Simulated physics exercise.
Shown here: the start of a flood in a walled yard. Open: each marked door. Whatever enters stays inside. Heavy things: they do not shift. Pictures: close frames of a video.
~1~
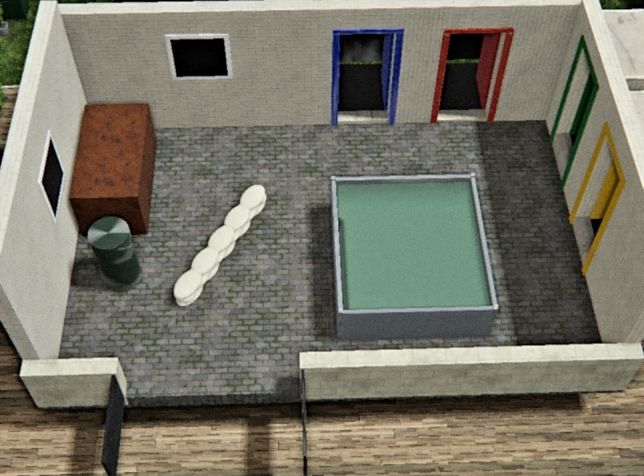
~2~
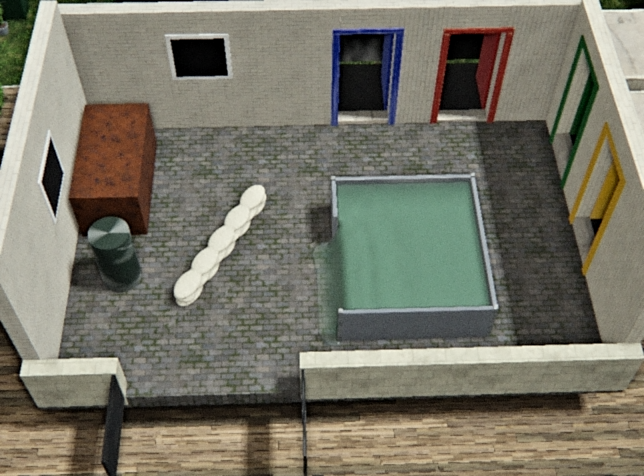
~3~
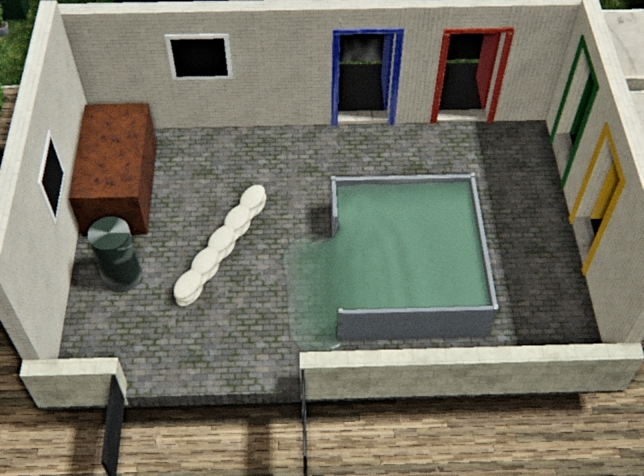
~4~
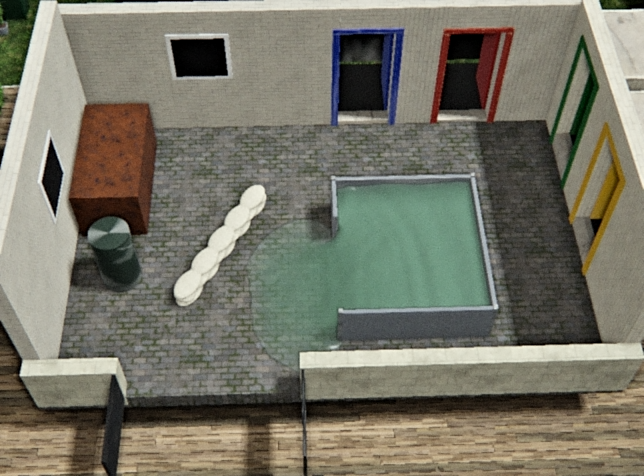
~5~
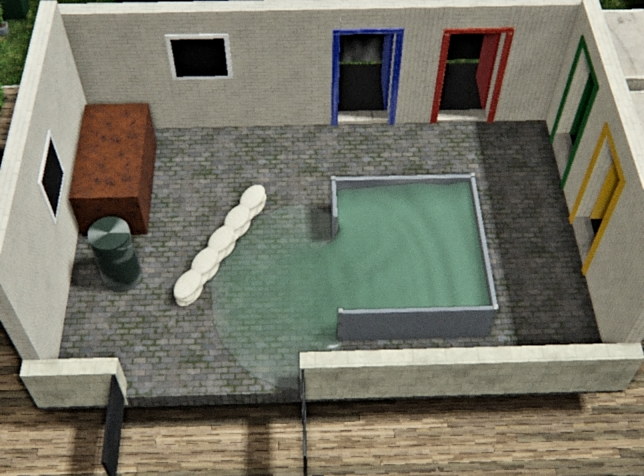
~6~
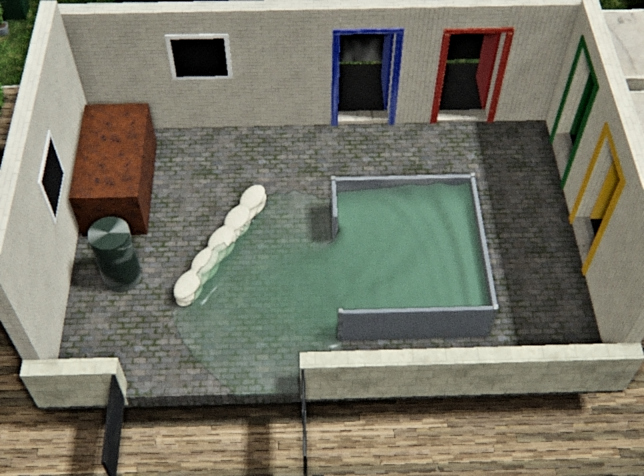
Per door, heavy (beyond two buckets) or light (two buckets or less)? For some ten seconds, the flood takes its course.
Yellow door - light; red door - light; blue door - light; green door - light.
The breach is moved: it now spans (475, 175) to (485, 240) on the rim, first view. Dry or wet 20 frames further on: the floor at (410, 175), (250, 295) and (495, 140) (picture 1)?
Submerged, unwetted, submerged.
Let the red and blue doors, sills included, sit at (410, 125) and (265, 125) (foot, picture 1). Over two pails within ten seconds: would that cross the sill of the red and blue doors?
The red door comes up short, and the blue door comes up short too.
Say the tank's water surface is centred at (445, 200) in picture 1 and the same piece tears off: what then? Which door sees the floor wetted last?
It's the door marked yellow.
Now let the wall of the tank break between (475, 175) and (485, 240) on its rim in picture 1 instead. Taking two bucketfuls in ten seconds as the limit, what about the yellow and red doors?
My reading: The yellow door passes that mark, the red door floods.
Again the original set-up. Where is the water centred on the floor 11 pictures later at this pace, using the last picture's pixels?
Roughly (319, 288) in the last picture.
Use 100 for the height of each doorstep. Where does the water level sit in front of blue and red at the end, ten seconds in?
Roughly 60 % and 70 %, respectively.
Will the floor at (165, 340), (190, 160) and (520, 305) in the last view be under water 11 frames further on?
The three points read soaked through, clear and clear.
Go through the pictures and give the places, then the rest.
The first picture shows the tank at (410, 243) is whole and still.
In the second picture, the front is at (324, 245), out from the gap at (339, 282).
In the third picture, water pours out at (339, 283) and has run to (308, 347).
In the fourth picture, the front is at (268, 240), out from the gap at (339, 284).
In the fifth picture, the front is at (214, 276), out from the gap at (339, 284).
In the sixth picture, water pours out at (339, 284) and has run to (181, 320).
A moment on, water covers 30 % of the floor; the yellow door not reached, the red door not reached, the blue door not reached, the green door not reached.
Next, water covers 40 % of the floor; the yellow door not reached, the red door not reached, the blue door not reached, the green door not reached.
Then, water covers 50 % of the floor; the yellow door not reached, the red door not reached, the blue door wet at the sill, nothing in, the green door not reached.
Later, water covers 70 % of the floor; the yellow door not reached, the red door wet at the sill, nothing in, the blue door wet at the sill, nothing in, the green door wet at the sill, nothing in.
In the end, water covers 90 % of the floor; the yellow door wet at the sill, nothing in, the red door wet at the sill, nothing in, the blue door wet at the sill, nothing in, the green door wet at the sill, nothing in.
